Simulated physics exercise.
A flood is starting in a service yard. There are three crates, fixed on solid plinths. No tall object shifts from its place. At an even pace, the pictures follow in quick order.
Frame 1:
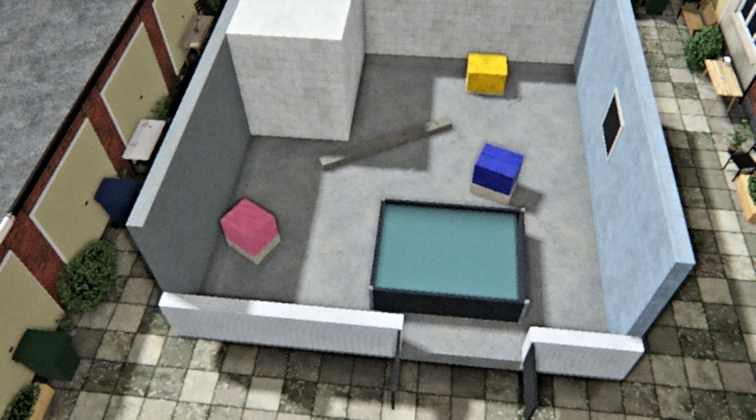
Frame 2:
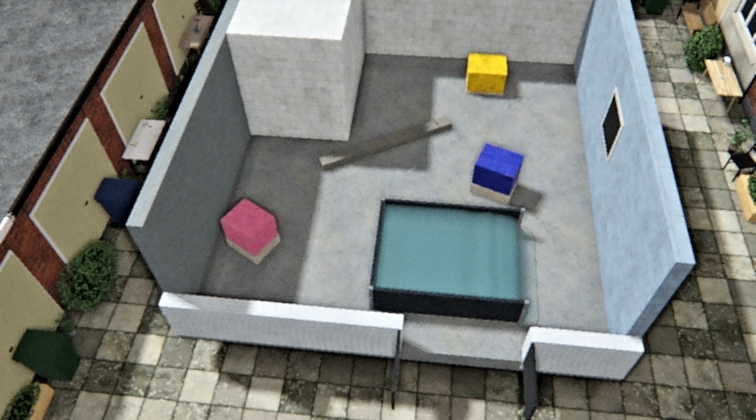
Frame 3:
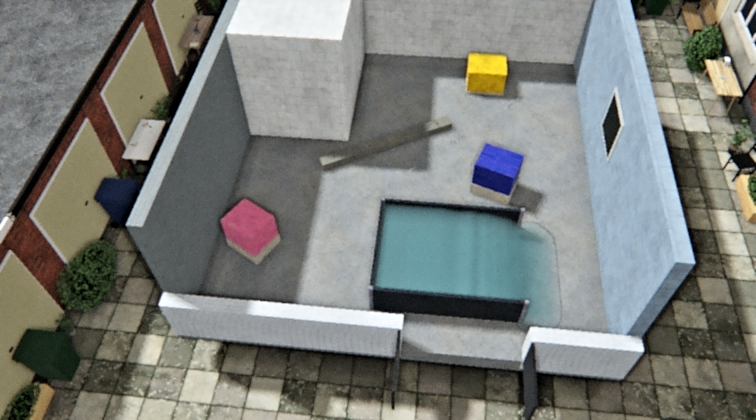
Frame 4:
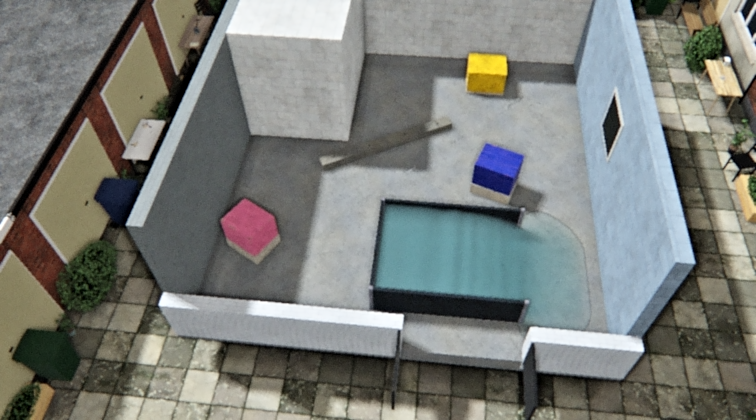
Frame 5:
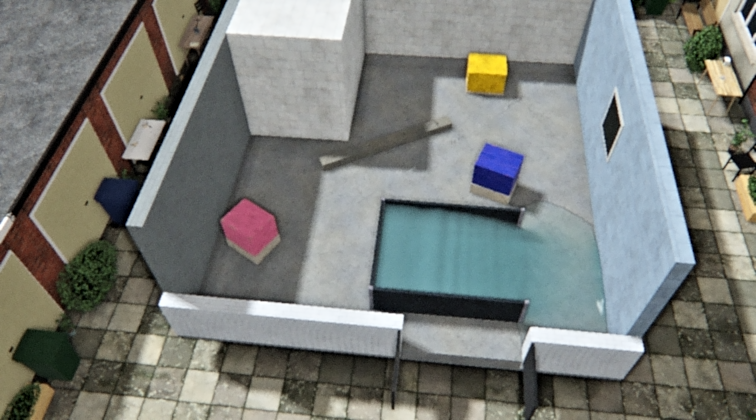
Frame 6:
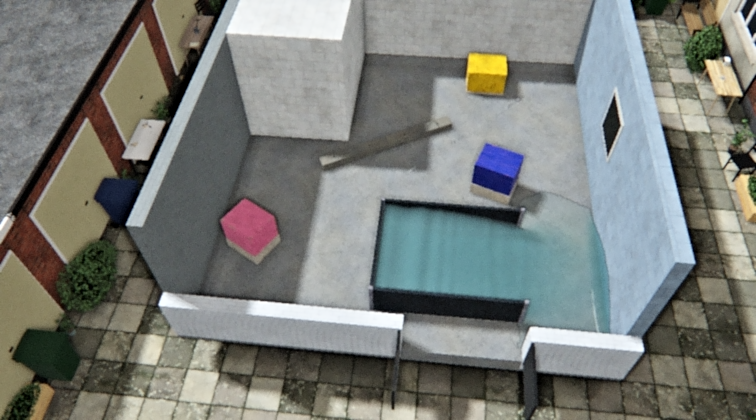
Service yard with three crates, water pouring from the right side of a tank and spreading to the pale blue wall.
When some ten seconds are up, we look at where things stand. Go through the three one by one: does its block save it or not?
The blue crate will be missed by the water. The yellow crate will be caught by the water. The pink crate will be missed by the water.
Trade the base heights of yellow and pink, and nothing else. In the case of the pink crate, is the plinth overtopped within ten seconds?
My reading: The pink crate takes water.
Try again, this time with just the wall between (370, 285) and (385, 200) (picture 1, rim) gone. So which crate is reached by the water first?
That is the crate marked pink.
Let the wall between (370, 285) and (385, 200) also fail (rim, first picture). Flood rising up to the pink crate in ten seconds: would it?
The pink one is reached.
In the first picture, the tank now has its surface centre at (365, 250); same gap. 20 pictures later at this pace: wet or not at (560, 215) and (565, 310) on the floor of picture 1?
The first spot is wetted, while the second is wetted.
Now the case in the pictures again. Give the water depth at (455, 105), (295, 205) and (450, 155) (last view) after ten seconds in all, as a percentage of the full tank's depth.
The three come to some 6, 4 and 6 per cent respectively.
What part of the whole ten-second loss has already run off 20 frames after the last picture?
Some 30 per cent.
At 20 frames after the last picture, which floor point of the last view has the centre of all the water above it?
Close to (510, 241).
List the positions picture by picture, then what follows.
The first picture shows still water in the water tank at (450, 250).
In the second picture, the front is at a hidden place, out from the gap at (518, 269).
In the third picture, the front is at (538, 227), out from the gap at (518, 269).
In the fourth picture, the front is at a hidden place, out from the gap at (518, 270).
In the fifth picture, the front is at a hidden place, out from the gap at (518, 270).
In the sixth picture, the front is at (590, 214), out from the gap at (518, 270).
A moment on, water covers 10 % of the floor; the blue crate water round its plinth, the yellow crate not reached, the pink crate not reached.
Next, water covers 20 % of the floor; the blue crate water round its plinth, the yellow crate not reached, the pink crate not reached.
Then, water covers 45 % of the floor; the blue crate water round its plinth, the yellow crate water round its plinth, the pink crate not reached.
Later, water covers 65 % of the floor; the blue crate water round its plinth, the yellow crate water round its plinth, the pink crate water round its plinth.
In the end, water covers 90 % of the floor; the blue crate stayed above the water, the yellow crate was topped, the pink crate stayed above the water.
